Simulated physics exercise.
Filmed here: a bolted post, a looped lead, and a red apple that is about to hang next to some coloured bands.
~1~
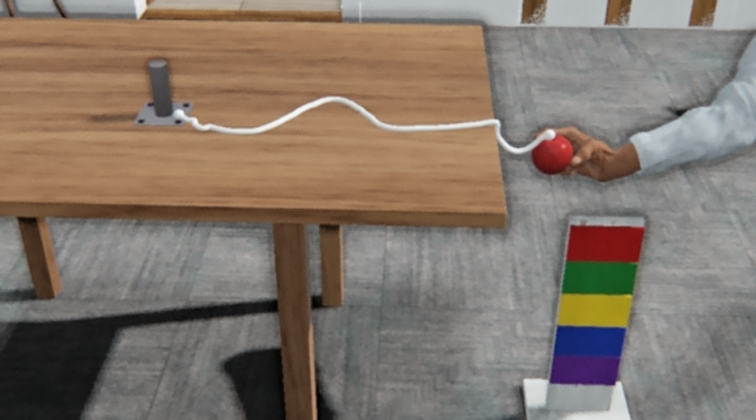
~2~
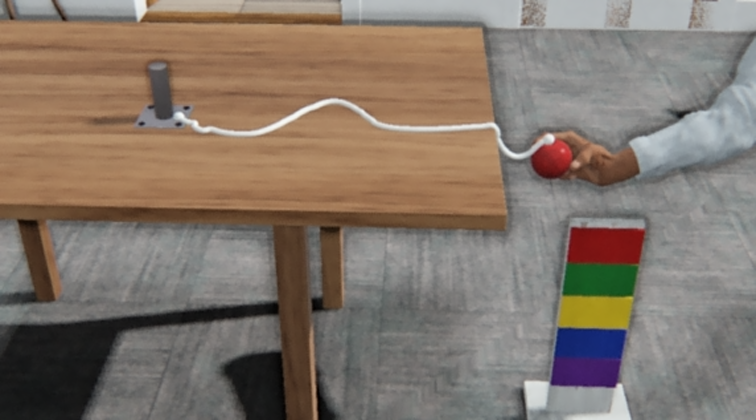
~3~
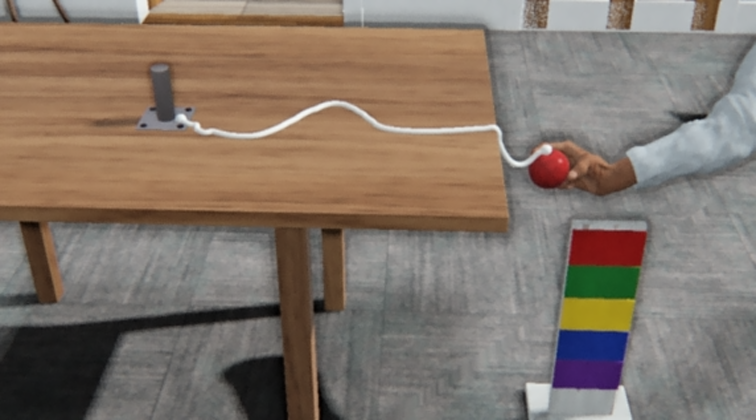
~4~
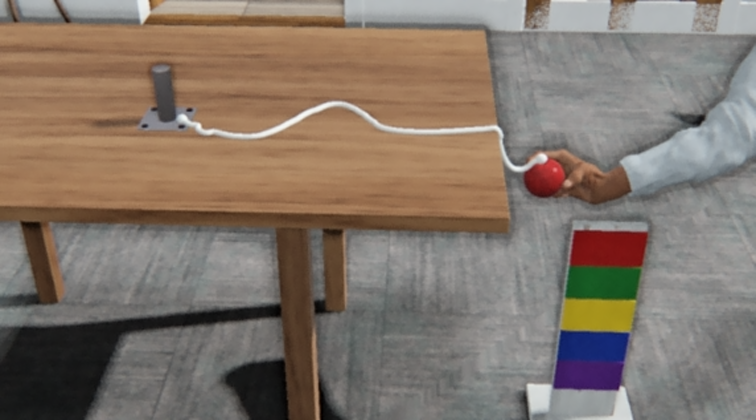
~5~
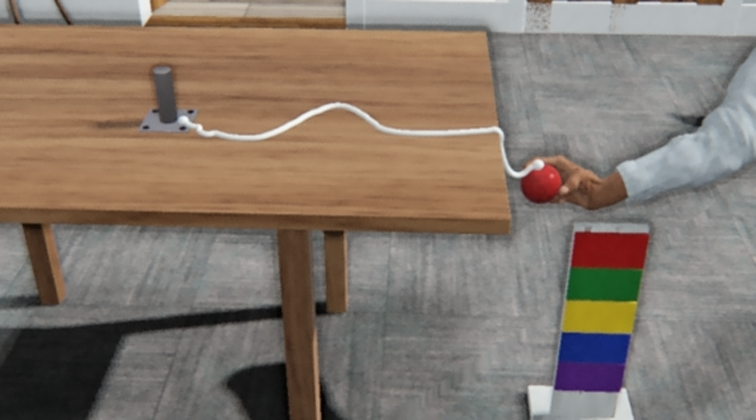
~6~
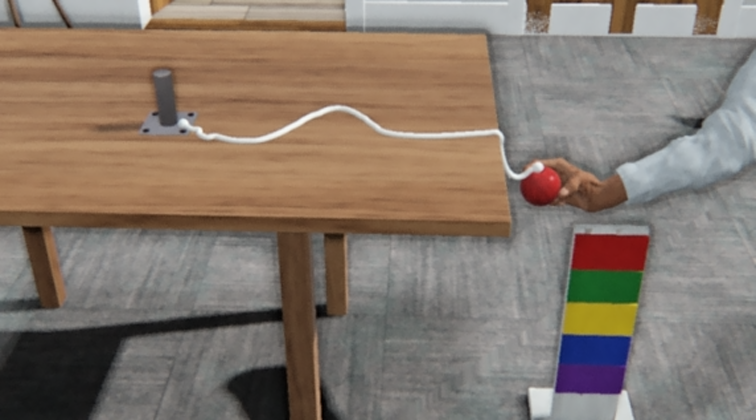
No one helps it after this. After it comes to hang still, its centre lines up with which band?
It lines up with green.
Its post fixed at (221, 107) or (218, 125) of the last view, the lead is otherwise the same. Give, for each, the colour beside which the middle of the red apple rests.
Try one - yellow; try two - yellow.
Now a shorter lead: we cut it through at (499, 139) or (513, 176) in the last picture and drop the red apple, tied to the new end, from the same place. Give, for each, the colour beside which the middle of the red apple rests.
Above them all; red.
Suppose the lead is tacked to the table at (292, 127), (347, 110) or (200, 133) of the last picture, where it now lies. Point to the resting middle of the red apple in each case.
Results: (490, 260); (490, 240); (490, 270).
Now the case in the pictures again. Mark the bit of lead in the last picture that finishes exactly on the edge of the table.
Near pixel (425, 137).
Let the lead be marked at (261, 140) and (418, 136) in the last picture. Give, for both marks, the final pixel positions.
At (284, 124), then (493, 127).
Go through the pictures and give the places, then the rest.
In the first picture, red apple (552, 155); red (605, 246); green (600, 279); yellow (595, 312); blue (590, 343); purple (585, 372).
In the second picture, red apple (551, 159); lead through (203, 131) (280, 124) (343, 103) (400, 129) (491, 128).
In the third picture, red apple (549, 169).
In the fourth picture, red apple (544, 178); lead through (206, 134) (283, 127) (346, 106) (402, 132) (494, 131).
In the fifth picture, red apple (540, 184).
In the sixth picture, red apple (541, 186); lead through (208, 138) (284, 131) (347, 110) (404, 136) (495, 135).
Early on, apple near (479, 275); level with green.
Midway, apple near (502, 279); level with green.
Finally, apple near (492, 281); level with green. Its middle rests at the green band.
